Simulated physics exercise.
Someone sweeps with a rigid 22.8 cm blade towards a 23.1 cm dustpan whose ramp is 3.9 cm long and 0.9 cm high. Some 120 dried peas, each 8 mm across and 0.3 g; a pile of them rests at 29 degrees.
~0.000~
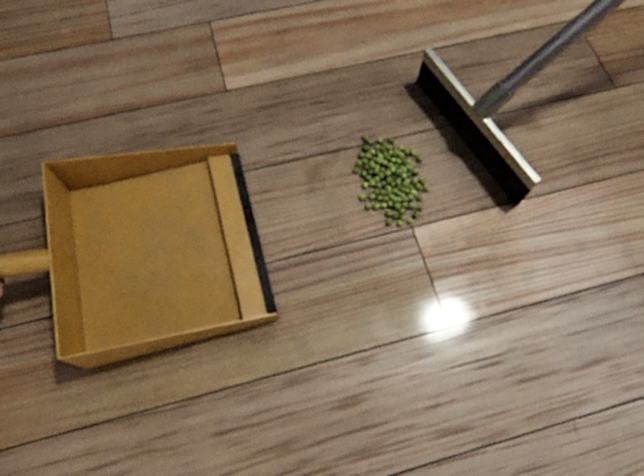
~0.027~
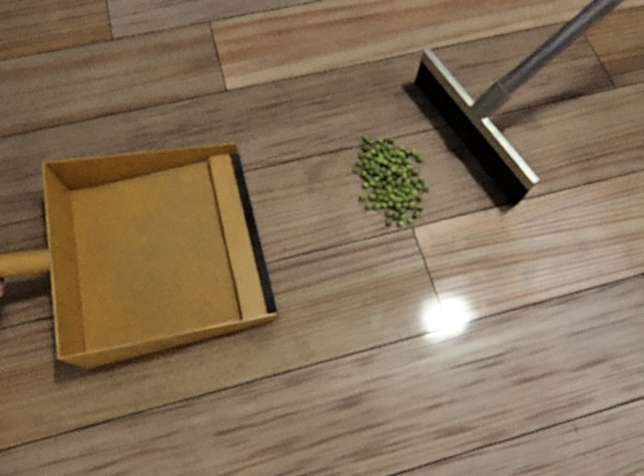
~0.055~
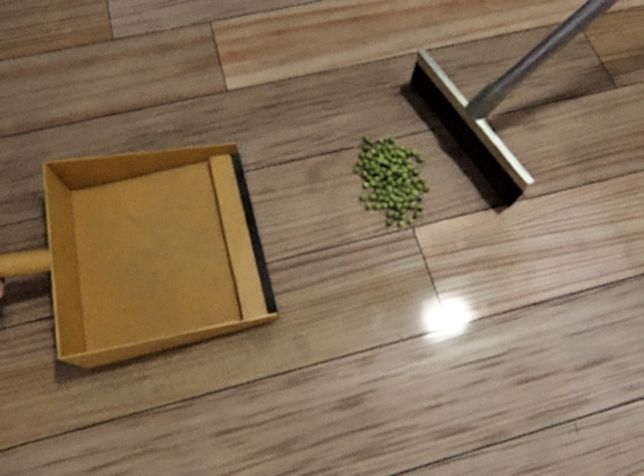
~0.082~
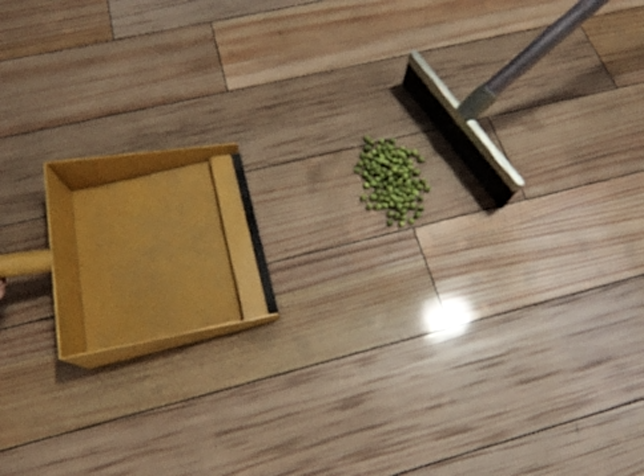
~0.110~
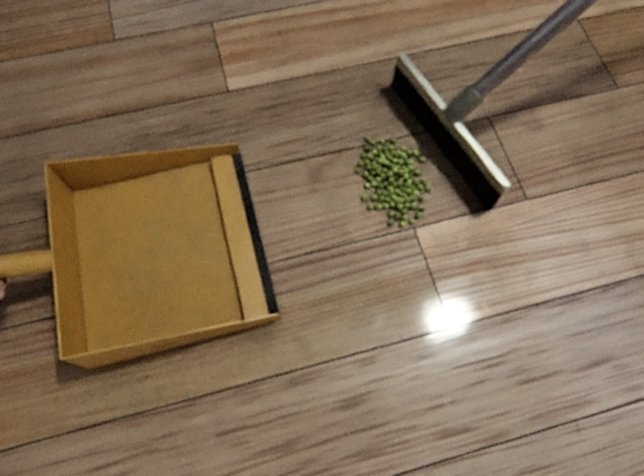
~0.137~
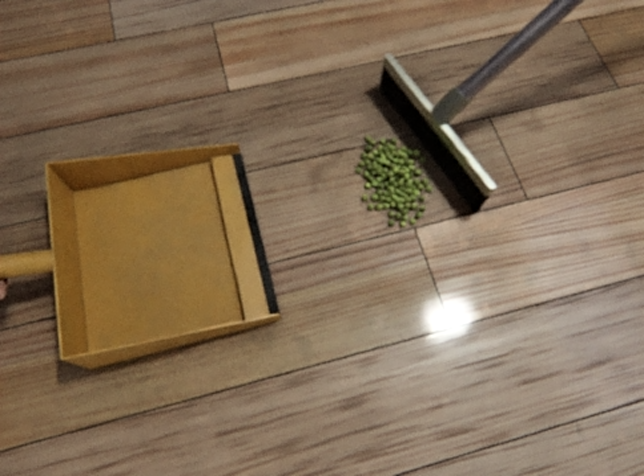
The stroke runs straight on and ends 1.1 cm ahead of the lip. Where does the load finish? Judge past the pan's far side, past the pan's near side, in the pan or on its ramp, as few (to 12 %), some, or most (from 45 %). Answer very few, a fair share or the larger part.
Far side very few, near side very few, pan very few.
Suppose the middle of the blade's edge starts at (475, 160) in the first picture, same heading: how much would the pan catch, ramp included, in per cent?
About 5 per cent.
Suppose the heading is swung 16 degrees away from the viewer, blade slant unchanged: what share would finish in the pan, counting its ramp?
It would be near 0 per cent.
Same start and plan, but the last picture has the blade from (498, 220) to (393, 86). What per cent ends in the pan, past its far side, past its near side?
Pan 20, far 5, near 25.
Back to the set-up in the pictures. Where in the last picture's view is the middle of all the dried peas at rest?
Near (267, 220).
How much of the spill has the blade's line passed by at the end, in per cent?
Some 5 per cent.
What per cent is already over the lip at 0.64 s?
Near 10 per cent so far.
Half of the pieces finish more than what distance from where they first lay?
About 18 cm.
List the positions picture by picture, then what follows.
The first picture shows blade from (532, 184) to (427, 57), moved 0.0 cm, 0 of the pieces shifted so far; middle of the pieces at (394, 177); pan at (153, 256).
The second picture shows blade from (531, 184) to (426, 57), moved 0.2 cm, 0 of the pieces shifted so far; middle of the pieces at (394, 177).
The third picture shows blade from (525, 185) to (421, 58), moved 1.0 cm, 0 of the pieces shifted so far; middle of the pieces at (395, 177).
The fourth picture shows blade from (516, 186) to (412, 59), moved 2.2 cm, 0 of the pieces shifted so far; middle of the pieces at (395, 177).
The fifth picture shows blade from (503, 188) to (400, 61), moved 4.0 cm, 0 of the pieces shifted so far; middle of the pieces at (396, 178).
The sixth picture shows blade from (489, 191) to (387, 62), moved 5.8 cm, 0 of the pieces shifted so far; middle of the pieces at (397, 178); pan at (156, 256). Its pace works out near 0.66 m/s, heading 6 degrees away from the viewer's side.
Then, at 0.30 s, middle of the blade 14 cm from the lip; 0 % over the lip, far side 0 %, near side 0 %.
After 0.41 s, middle of the blade 7 cm from the lip; 0 % over the lip, far side 5 %, near side 0 %.
After 0.64 s, middle of the blade 4 cm from the lip; 10 % over the lip, far side 5 %, near side 5 %.
At rest (1.4 s), far side 5 %, near side 5 %, pan 5 %, in front of the lip or behind the blade 85 %.
